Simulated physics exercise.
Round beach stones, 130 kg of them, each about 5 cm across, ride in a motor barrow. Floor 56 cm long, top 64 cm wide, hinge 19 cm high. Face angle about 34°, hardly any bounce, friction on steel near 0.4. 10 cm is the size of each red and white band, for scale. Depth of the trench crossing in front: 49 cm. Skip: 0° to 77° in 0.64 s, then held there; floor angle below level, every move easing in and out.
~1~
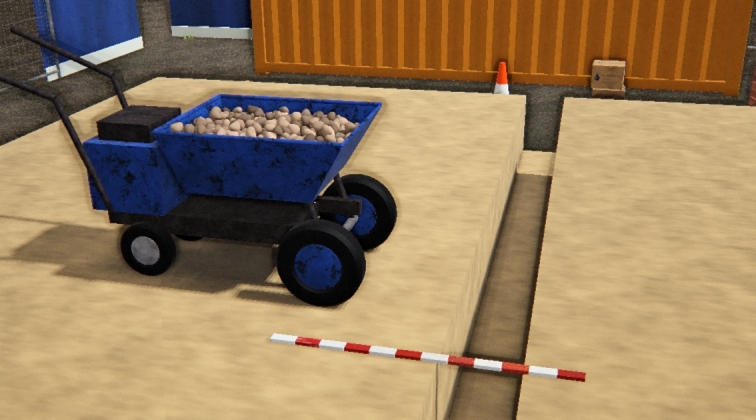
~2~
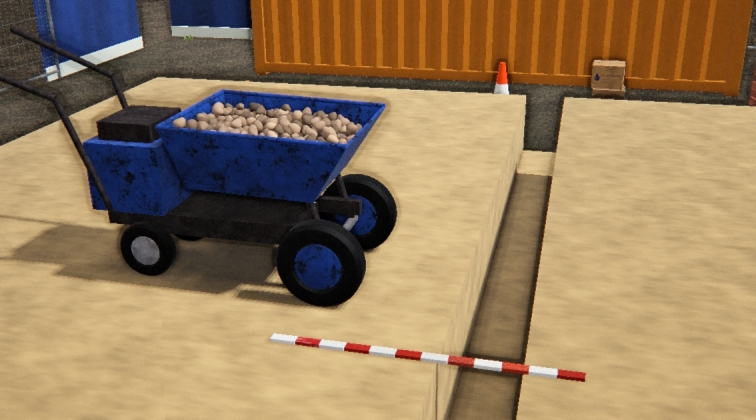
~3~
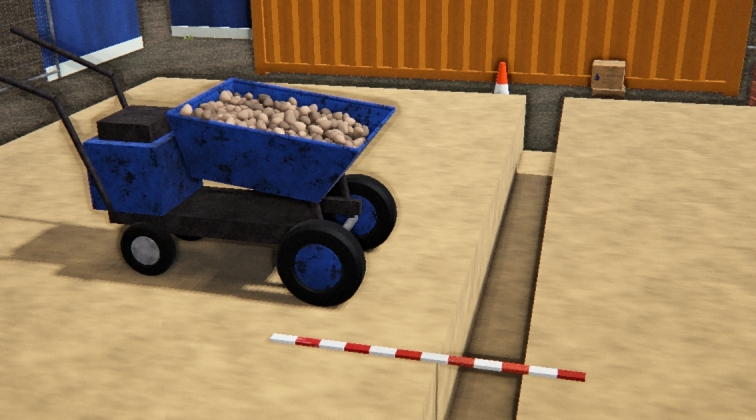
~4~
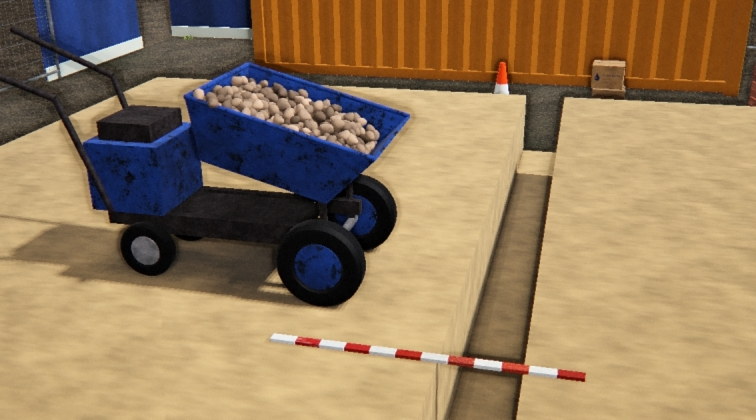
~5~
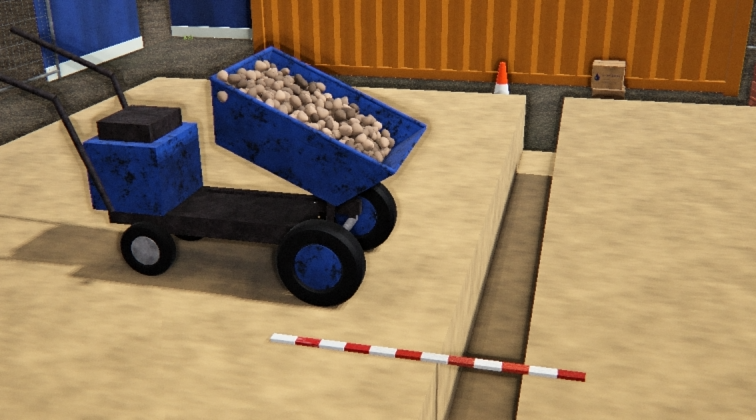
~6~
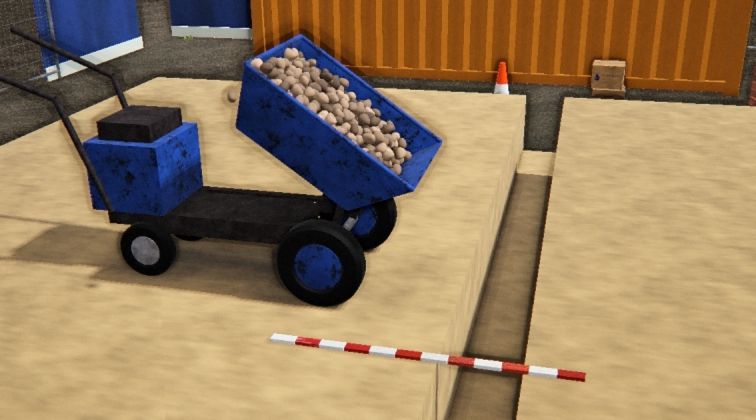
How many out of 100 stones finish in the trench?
About 65 of them.
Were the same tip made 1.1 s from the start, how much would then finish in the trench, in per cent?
In that case some 85 per cent.
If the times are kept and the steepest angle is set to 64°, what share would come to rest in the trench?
Some 55 in a hundred, I'd say.
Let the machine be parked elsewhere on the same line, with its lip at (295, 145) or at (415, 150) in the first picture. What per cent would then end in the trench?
Estimates: 85 % then 10 %.
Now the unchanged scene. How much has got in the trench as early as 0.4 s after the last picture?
Approx. 40 % of the load.
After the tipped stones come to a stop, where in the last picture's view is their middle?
Their centre sits close to (515, 367).
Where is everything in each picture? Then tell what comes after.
In the first picture, the skip is at 0°, its lip at (341, 146); the top of the load is at (293, 119).
In the second picture, the skip is at 2°, its lip at (346, 147); the top of the load is at (279, 117).
In the third picture, lip at (358, 151), floor tilted 7°, highest stones at (250, 104).
In the fourth picture, the skip is at 15°, its lip at (375, 159); the top of the load is at (247, 88).
In the fifth picture, the skip is at 24°, its lip at (394, 173); the top of the load is at (265, 72).
In the sixth picture, lip at (413, 190), floor tilted 35°, highest stones at (290, 60).
Then, 0.2 s after the last picture the floor is at 65°, 100 % in the skip; the foremost stones are at (450, 210).
Then, 0.4 s after the last picture the floor is at 77°, 48 % in the skip, 42 % in the trench, 10 % past the trench; the foremost stones are at (566, 295).
Then, 0.8 s after the last picture the floor is at 77°, 8 % in the skip, 57 % in the trench, 35 % past the trench; the foremost stones are past the picture's edge.
Then, 2.7 s after the last picture the floor is at 77°, 0 % in the skip, 65 % in the trench, 35 % past the trench; the foremost stones are past the picture's edge.
